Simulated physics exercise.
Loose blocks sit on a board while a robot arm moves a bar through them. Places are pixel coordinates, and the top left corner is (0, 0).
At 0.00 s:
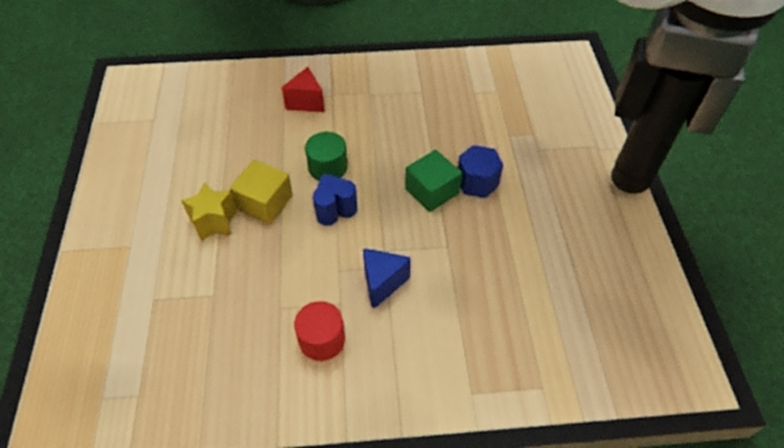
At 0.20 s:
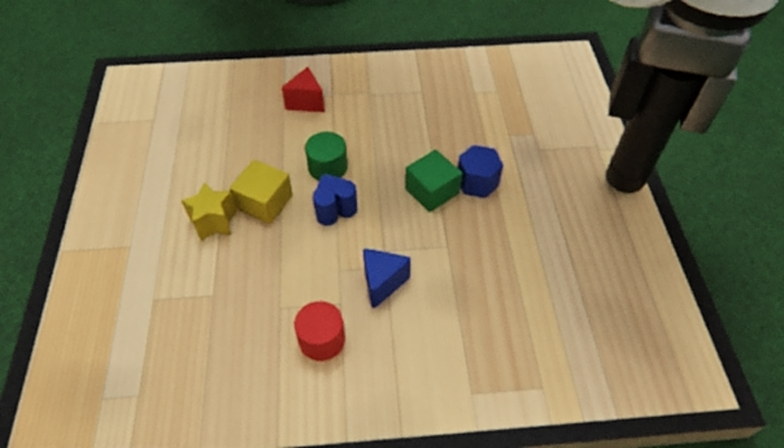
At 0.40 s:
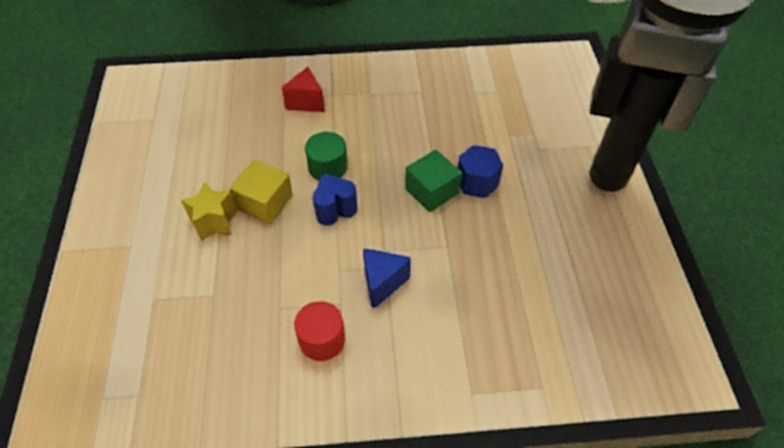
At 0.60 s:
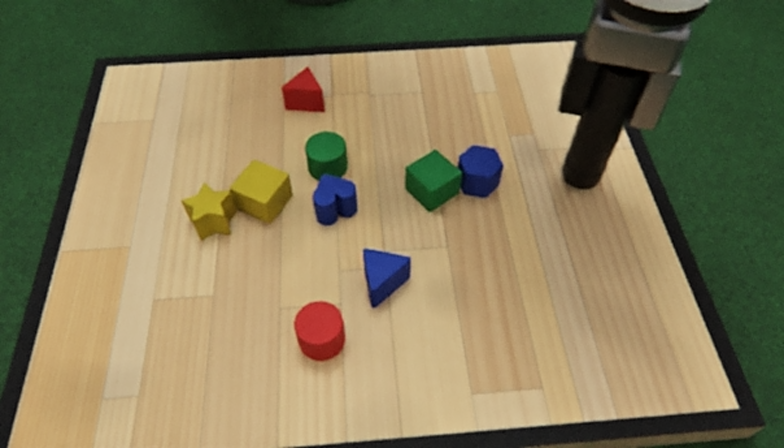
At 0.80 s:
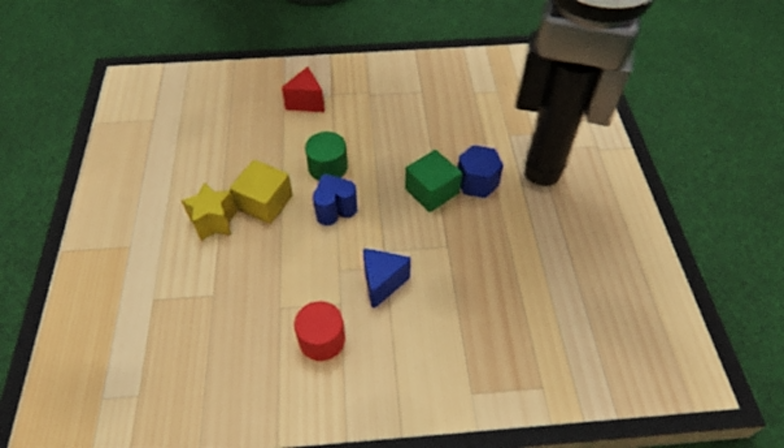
A robot arm holding a dark bar moves over a pale wooden board with a black edge on a green surface, seen from above at an angle by a still camera. A red triangular block, yellow star and cube, green cylinder and cube, blue heart, hexagon and triangle, and red cylinder sit spread out. The bar slides left from the right edge towards the blue hexagon, touching nothing.
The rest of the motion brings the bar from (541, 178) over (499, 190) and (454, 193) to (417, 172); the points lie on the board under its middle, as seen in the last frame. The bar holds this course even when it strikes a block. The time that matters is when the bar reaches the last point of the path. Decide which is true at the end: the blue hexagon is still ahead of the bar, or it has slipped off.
It sits in front of the bar.
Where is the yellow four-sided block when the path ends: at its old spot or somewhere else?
By the end it is where it was.
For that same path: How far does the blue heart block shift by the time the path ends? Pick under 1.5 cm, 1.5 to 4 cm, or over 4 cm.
It ends under 1.5 cm away.
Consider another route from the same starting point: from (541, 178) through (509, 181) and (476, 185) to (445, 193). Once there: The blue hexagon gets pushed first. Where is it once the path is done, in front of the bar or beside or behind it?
It is driven along in front.
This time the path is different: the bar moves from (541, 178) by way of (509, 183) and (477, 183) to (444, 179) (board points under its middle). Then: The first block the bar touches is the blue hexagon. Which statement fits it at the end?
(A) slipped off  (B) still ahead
I choose B.
What follows on the original path. One third of the way, bar at (500, 184); green four-sided block at (421, 171), turned 15° clockwise; blue hexagon at (462, 161), turned 15° clockwise.
Two thirds of the way, bar at (455, 187); green four-sided block at (400, 173); blue hexagon at (429, 148), turned 60° clockwise.
At the end, bar at (417, 166); yellow four-sided block unmoved; green cylinder unmoved; blue heart block unmoved; green four-sided block at (391, 174); blue hexagon at (402, 123), turned 95° clockwise.
